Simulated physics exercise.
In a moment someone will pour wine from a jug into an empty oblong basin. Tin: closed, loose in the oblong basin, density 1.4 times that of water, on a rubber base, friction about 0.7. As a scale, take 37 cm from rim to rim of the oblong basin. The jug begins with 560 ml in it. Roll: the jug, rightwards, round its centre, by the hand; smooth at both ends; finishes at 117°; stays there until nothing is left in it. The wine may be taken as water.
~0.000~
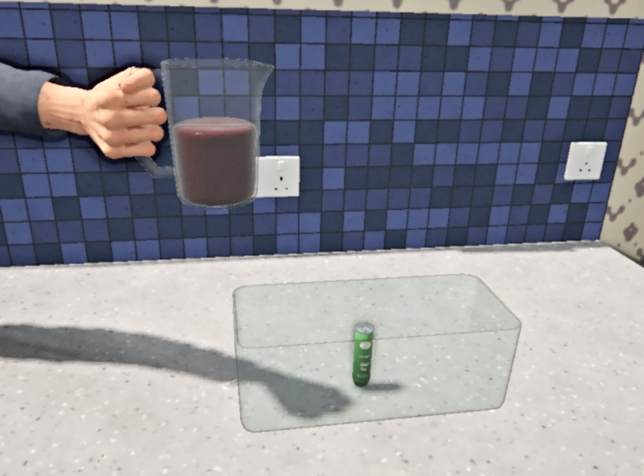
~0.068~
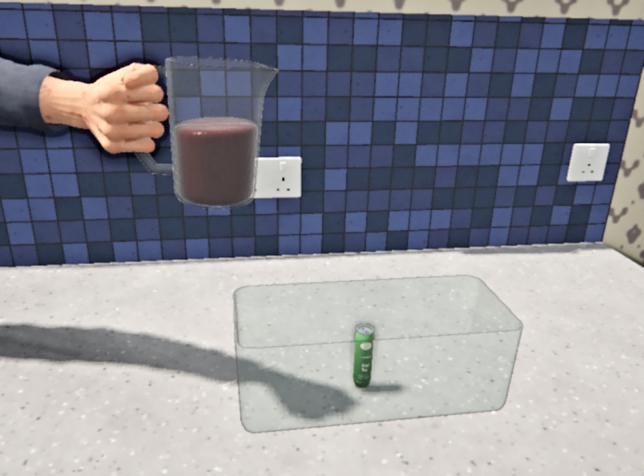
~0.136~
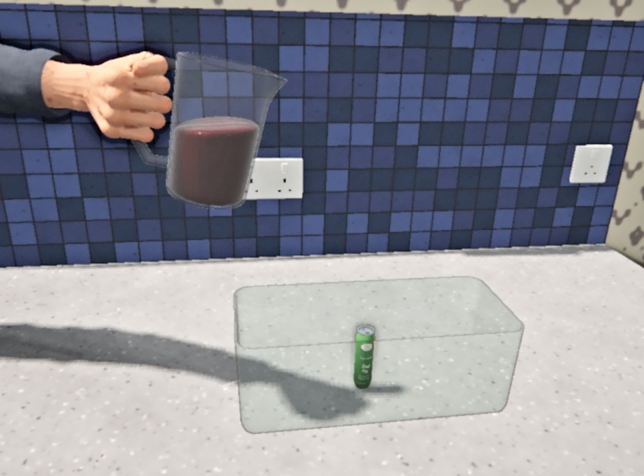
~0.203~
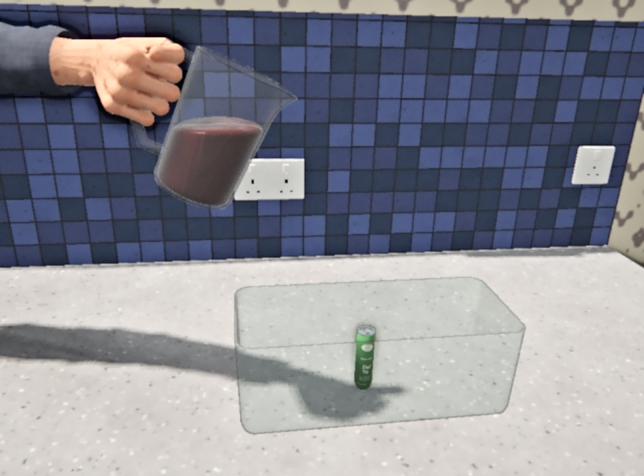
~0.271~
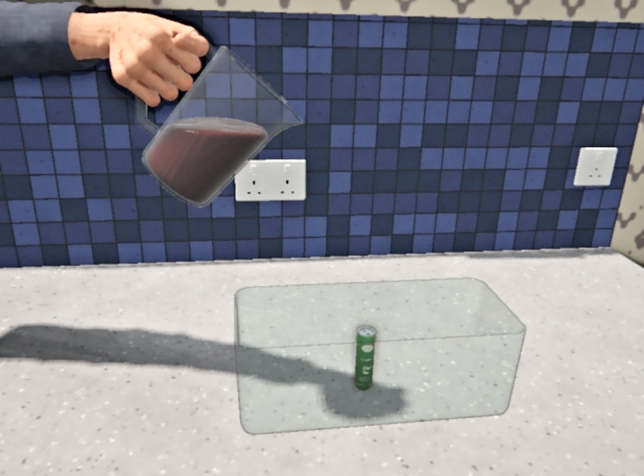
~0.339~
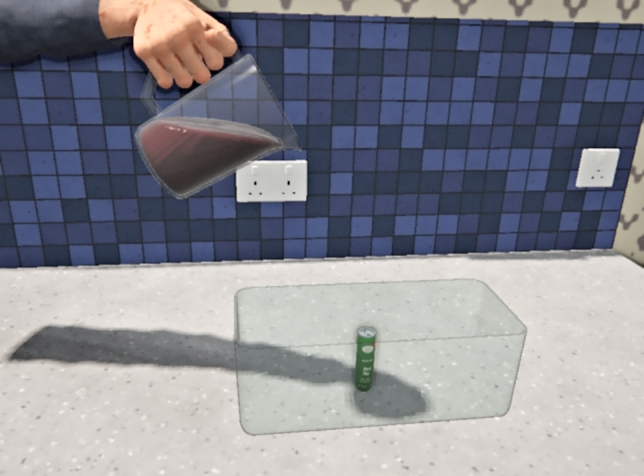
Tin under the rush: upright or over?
It is tipped.
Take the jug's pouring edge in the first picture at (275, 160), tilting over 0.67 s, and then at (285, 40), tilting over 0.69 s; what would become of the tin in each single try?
First it remains upright; then it goes over.
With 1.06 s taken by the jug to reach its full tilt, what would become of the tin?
It tumbles over, then.
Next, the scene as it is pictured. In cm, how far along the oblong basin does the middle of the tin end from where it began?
Looks like roughly 9.0 cm in total.
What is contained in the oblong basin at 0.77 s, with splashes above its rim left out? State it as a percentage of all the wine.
Some 64 percent of the total.
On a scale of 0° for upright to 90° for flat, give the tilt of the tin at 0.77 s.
Measured tilt, approx.: 0 degrees.
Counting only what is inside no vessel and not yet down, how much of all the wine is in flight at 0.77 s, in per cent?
I'd put it at about 26 per cent of the liquid.
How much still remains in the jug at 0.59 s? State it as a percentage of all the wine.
Portion remaining: Approx. 58 per cent.
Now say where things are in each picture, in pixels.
In the first frame, tilt 0°; pouring edge (274, 65); surface from (173, 125) to (256, 124); the oblong basin's rim runs from (235, 316) to (498, 300); the tin's top is at (364, 331).
In the second frame, tilt 3°; pouring edge (278, 69); surface from (174, 125) to (257, 124).
In the third frame, tilt 12°; pouring edge (287, 79); surface from (175, 127) to (259, 124).
In the fourth frame, tilt 25°; pouring edge (297, 97); surface from (171, 130) to (263, 125).
In the fifth frame, tilt 41°; pouring edge (303, 121); surface from (153, 141) to (269, 129).
In the sixth frame, tilt 60°; pouring edge (302, 149); surface from (144, 124) to (282, 138).
By 0.59 s the tilt is 113° and 57 per cent is still to pour; the tin stands where it began.
By 0.77 s the tilt is 117° and 9 per cent is still to pour; the tin stands 1 cm from where it began.
By 0.96 s the tilt is 117° and 0 per cent is still to pour; the tin leans 21°.
By 1.17 s the tilt is 117° and 0 per cent is still to pour; the tin lies on its side.
At rest the tin lies on its side.
